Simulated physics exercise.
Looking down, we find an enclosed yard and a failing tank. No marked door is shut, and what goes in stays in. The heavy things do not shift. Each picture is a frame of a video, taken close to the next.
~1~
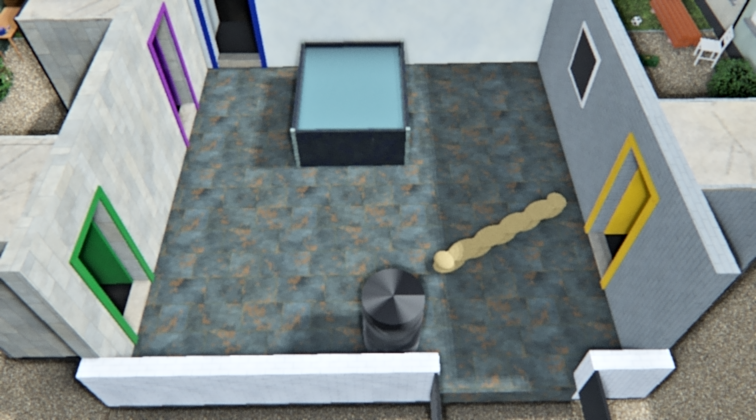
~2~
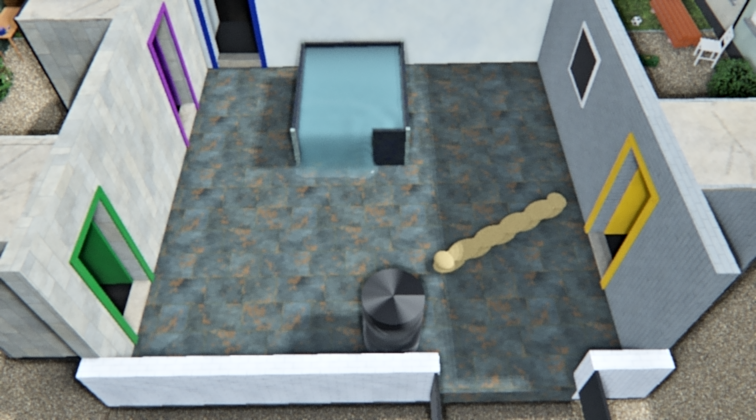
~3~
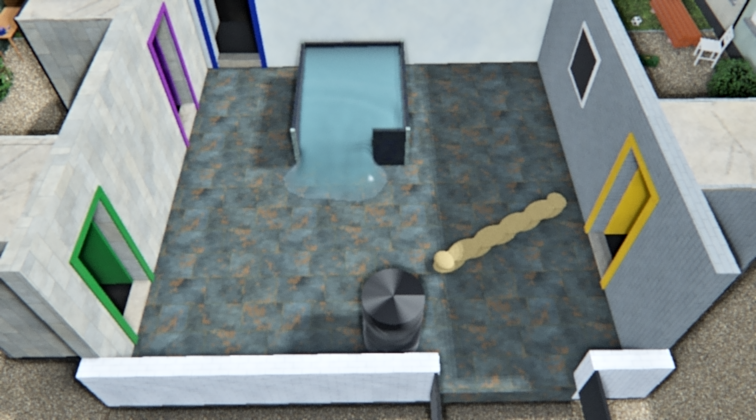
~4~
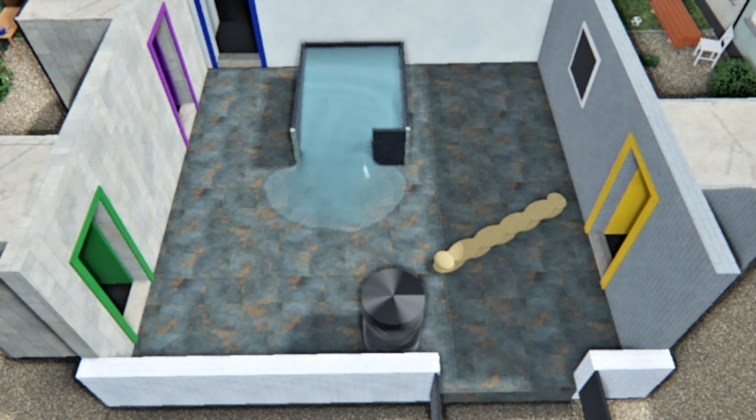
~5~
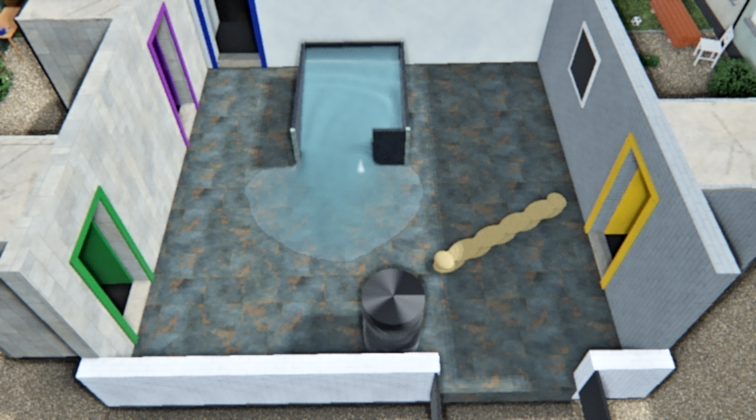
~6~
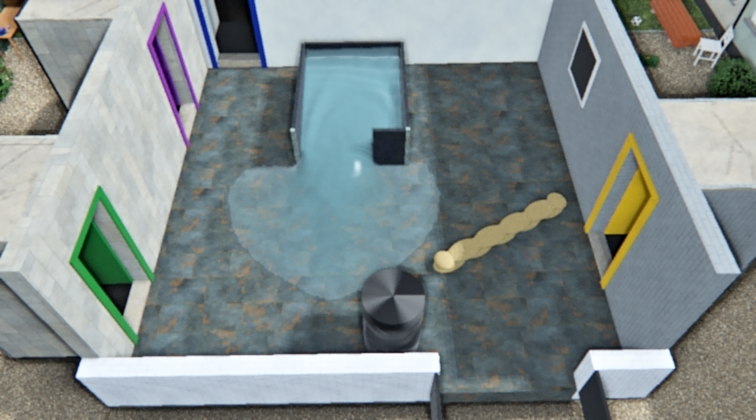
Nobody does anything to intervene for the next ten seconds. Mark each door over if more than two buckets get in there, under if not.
Blue door - under; yellow door - under; green door - over; purple door - under.
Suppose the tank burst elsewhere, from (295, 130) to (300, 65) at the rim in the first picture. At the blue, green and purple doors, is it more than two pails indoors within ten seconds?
Lab note - blue door: Above the mark; green door: Above the mark; purple door: Above the mark.
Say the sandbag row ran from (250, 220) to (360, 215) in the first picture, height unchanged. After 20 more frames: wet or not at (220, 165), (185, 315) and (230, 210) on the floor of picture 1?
One after the other: Covered, awash, flooded.
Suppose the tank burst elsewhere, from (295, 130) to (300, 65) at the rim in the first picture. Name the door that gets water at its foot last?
Latest of all is the door marked yellow.
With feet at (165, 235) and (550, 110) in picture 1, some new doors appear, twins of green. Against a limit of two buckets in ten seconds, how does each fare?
Exceeds the limit; falls short.
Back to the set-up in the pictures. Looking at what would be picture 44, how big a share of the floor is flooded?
I'd estimate some 70 per cent.
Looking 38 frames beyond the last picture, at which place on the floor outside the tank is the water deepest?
I'd point to (126, 381).
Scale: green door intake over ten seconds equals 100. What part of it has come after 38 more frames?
I make it 70 per cent.
A moment on, water covers 35 % of the floor; the blue door not reached, the yellow door not reached, the green door not reached, the purple door not reached.
Next, water covers 40 % of the floor; the blue door not reached, the yellow door not reached, the green door under two buckets in, the purple door not reached.
Then, water covers 50 % of the floor; the blue door not reached, the yellow door not reached, the green door far over two buckets in, the purple door not reached.
Later, water covers 70 % of the floor; the blue door wet at the sill, nothing in, the yellow door wet at the sill, nothing in, the green door far over two buckets in, the purple door wet at the sill, nothing in.
In the end, water covers 85 % of the floor; the blue door wet at the sill, nothing in, the yellow door under two buckets in, the green door far over two buckets in, the purple door wet at the sill, nothing in.
